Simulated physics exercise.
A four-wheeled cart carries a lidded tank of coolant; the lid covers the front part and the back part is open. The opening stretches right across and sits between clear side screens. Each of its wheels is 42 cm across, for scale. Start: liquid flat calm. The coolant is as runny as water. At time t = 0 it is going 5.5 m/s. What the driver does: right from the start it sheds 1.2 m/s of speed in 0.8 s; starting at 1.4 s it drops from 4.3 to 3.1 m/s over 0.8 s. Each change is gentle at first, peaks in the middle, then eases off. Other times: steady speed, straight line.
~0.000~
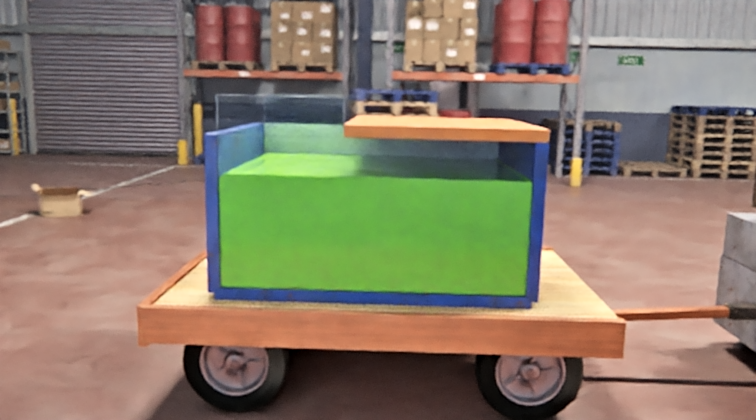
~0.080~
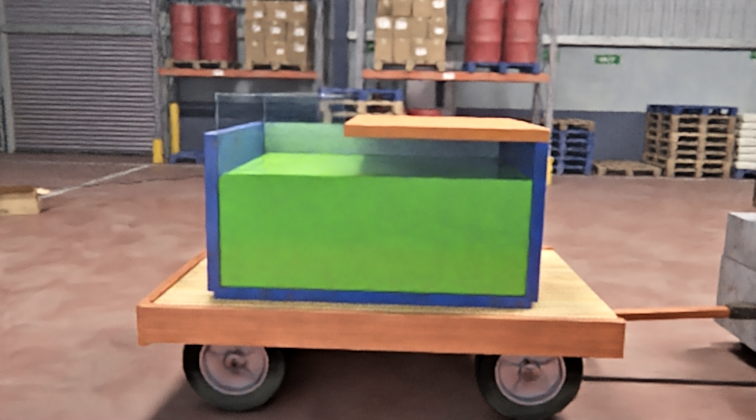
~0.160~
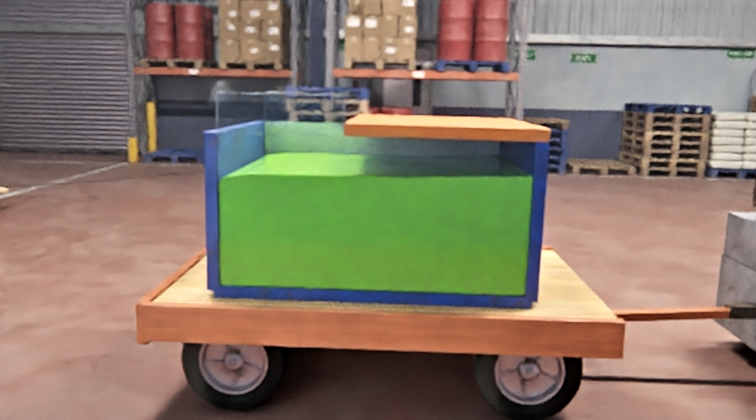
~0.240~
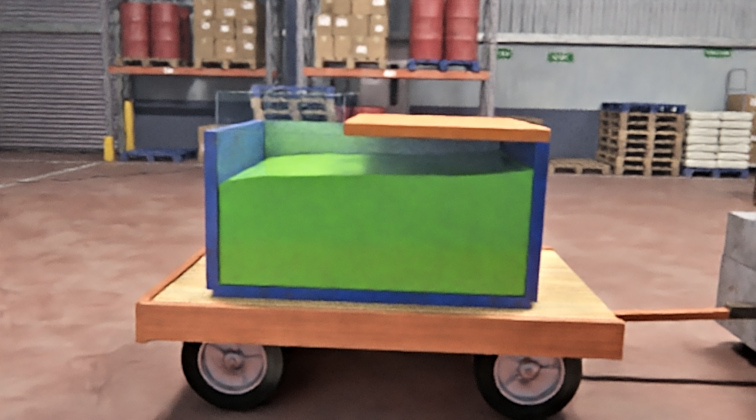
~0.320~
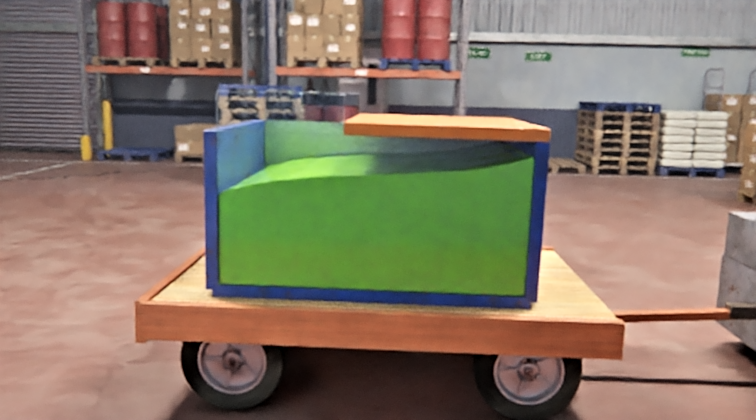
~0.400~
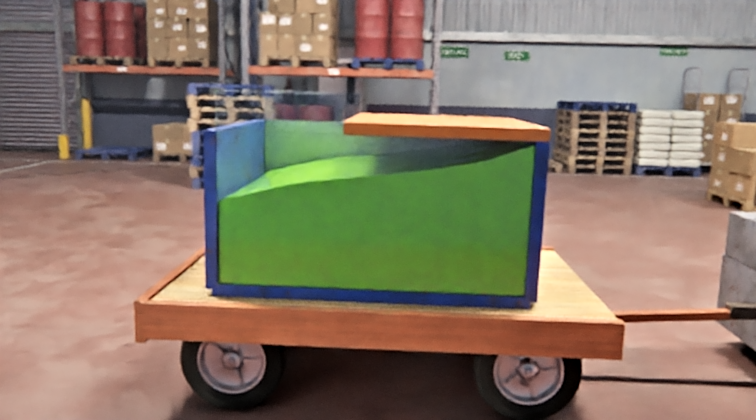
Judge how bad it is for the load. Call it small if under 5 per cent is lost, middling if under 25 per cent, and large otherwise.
Small.
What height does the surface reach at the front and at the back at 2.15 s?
I'd put it at about 56 cm in front and about 26 cm behind.
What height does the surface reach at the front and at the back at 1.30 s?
Approx. 36 cm front, approx. 60 cm back.
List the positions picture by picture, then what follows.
The surface is at (507, 185) near the front wall; the surface is at (250, 178) near the back wall; the front is on the right; the opening runs from (218, 124) to (344, 127); a wheel hub at (233, 366), in the first picture.
The surface is at (507, 184) near the front wall; the surface is at (250, 177) near the back wall, in the second picture.
The surface is at (507, 181) near the front wall; the surface is at (250, 179) near the back wall, in the third picture.
The surface is at (507, 177) near the front wall; the surface is at (250, 181) near the back wall, in the fourth picture.
The surface is at (508, 167) near the front wall; the surface is at (249, 188) near the back wall, in the fifth picture.
The surface is at (508, 158) near the front wall; the surface is at (249, 196) near the back wall; a wheel hub at (230, 364), in the sixth picture.
By 1.30 s the surface stands 59 cm at the back and 37 cm at the front; 1 per cent is out, over the back.
By 2.15 s the surface stands 26 cm at the back and 56 cm at the front; 1 per cent is out, over the back.
By 3.00 s the surface stands 49 cm at the back and 35 cm at the front; 1 per cent is out, over the back.
By 5.09 s 1 per cent is out, over the back, 6 of 486 litres.
